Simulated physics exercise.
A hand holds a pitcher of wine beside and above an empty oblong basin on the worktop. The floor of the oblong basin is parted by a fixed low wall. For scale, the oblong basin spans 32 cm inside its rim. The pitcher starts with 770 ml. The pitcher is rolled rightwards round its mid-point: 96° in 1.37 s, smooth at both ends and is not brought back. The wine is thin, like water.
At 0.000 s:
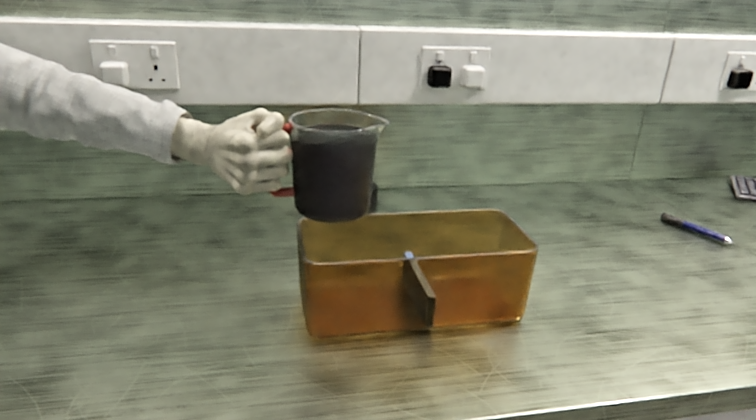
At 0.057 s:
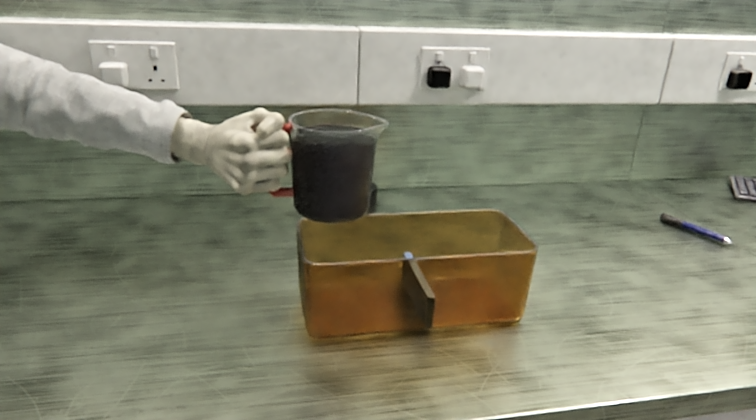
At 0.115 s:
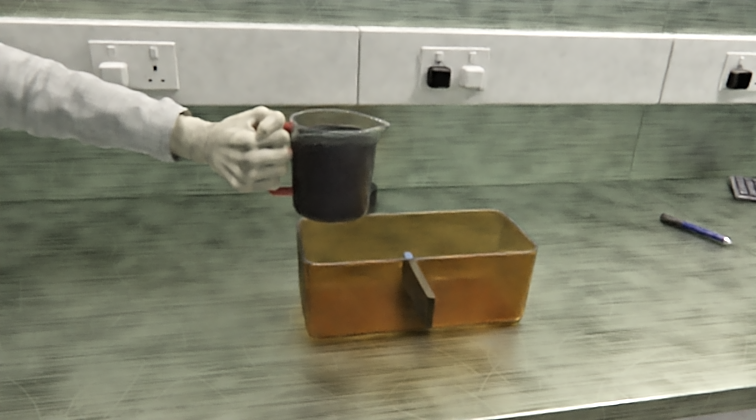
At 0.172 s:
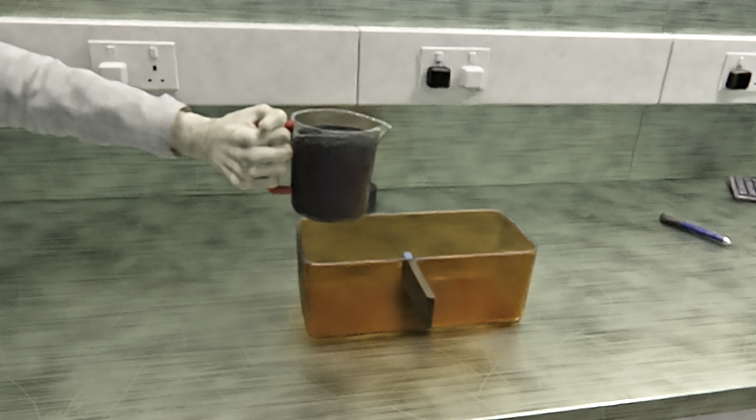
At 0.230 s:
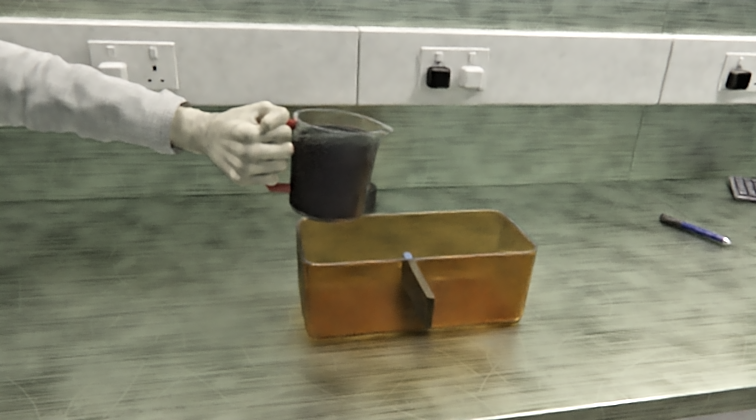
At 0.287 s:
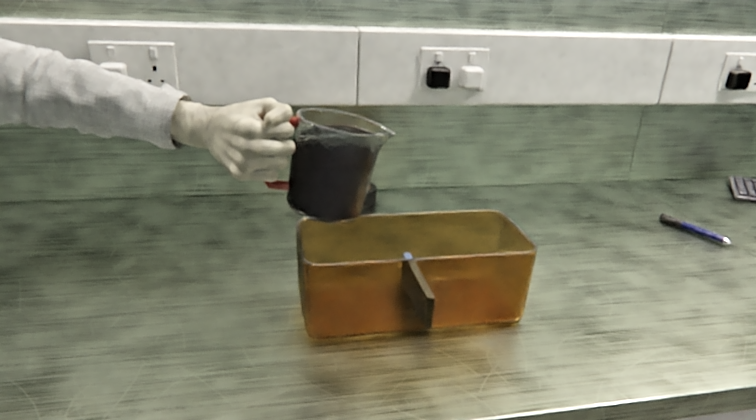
A pitcher of dark liquid, its red handle gripped by a pale-gloved hand in a white sleeve at left, tilts slightly and smoothly rightwards above an amber oblong basin. The still camera looks slightly down on a streaked grey-green laboratory worktop, with sockets along the white wall strip behind. A dark upright divider stands at the empty basin's front, and a blue pen lies at right.
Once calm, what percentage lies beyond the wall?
Roughly 65 per cent is past the wall.
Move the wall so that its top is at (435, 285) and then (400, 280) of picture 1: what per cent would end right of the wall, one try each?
In turn about 40 and 90 per cent.
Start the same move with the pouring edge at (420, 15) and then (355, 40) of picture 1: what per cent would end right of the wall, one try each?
First 95, then 35 per cent.
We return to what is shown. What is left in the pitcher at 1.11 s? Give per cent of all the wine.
Some 36 per cent.
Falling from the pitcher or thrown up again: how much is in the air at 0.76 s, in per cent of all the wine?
Near 12 in a hundred.
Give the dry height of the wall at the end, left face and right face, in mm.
Left about 36 mm, right about 22 mm.
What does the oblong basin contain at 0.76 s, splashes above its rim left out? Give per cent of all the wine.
Some 5 per cent.
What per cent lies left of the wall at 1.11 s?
Near 5 in a hundred.
After 0.76 s the tilt is 56° and 83 per cent is still to pour, 0 is left of the wall and 5 right of it.
After 1.11 s the tilt is 88° and 36 per cent is still to pour, 5 is left of the wall and 46 right of it.
After 1.47 s the tilt is 96° and 6 per cent is still to pour, 27 is left of the wall and 65 right of it.
After 1.87 s the tilt is 96° and 1 per cent is still to pour, 34 is left of the wall and 65 right of it.
In the end 35 per cent lies left of the wall, 65 right of it and 0 outside.
